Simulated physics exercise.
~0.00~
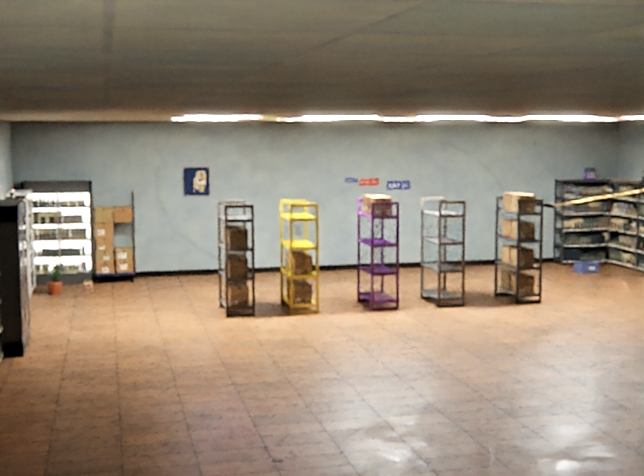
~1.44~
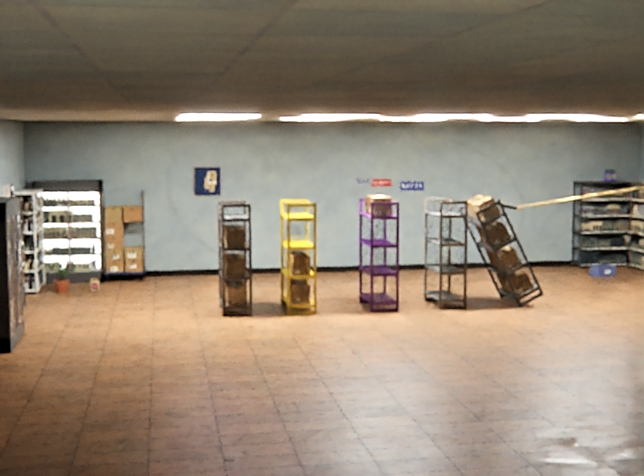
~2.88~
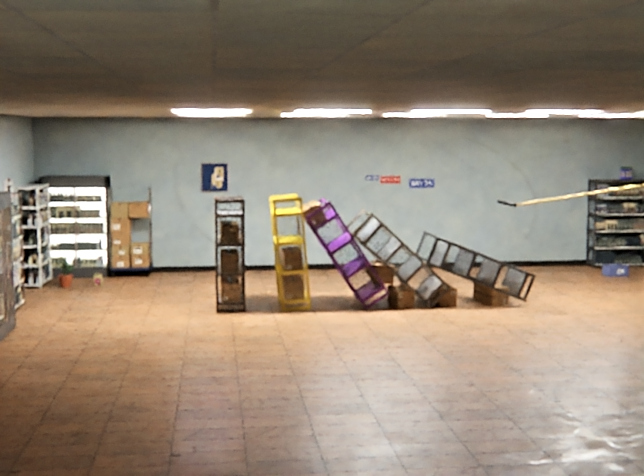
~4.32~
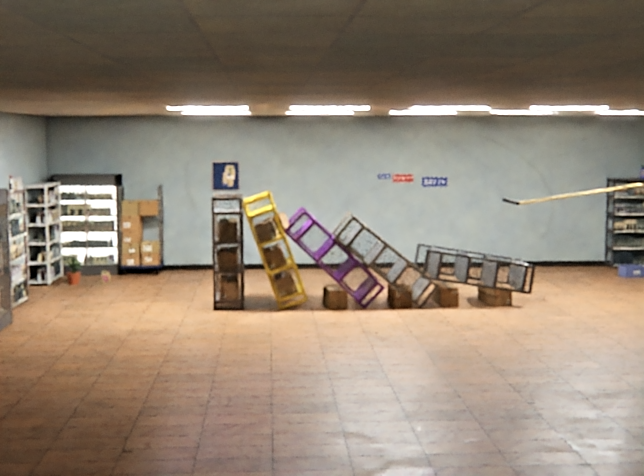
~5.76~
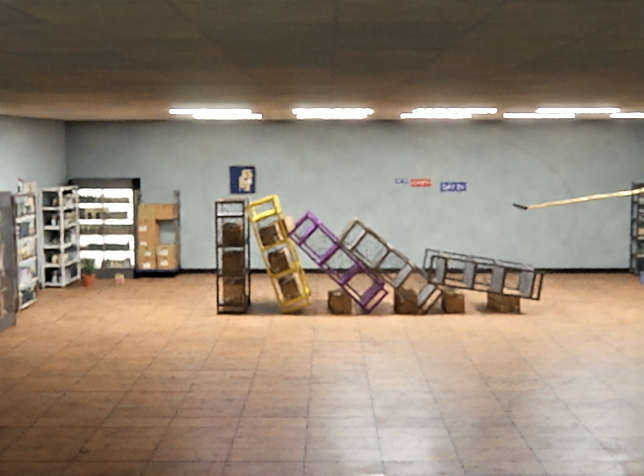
Storeroom with a pole tipping the rightmost of five shelf units, toppling others leftward, yellow one leaning against the last upright.
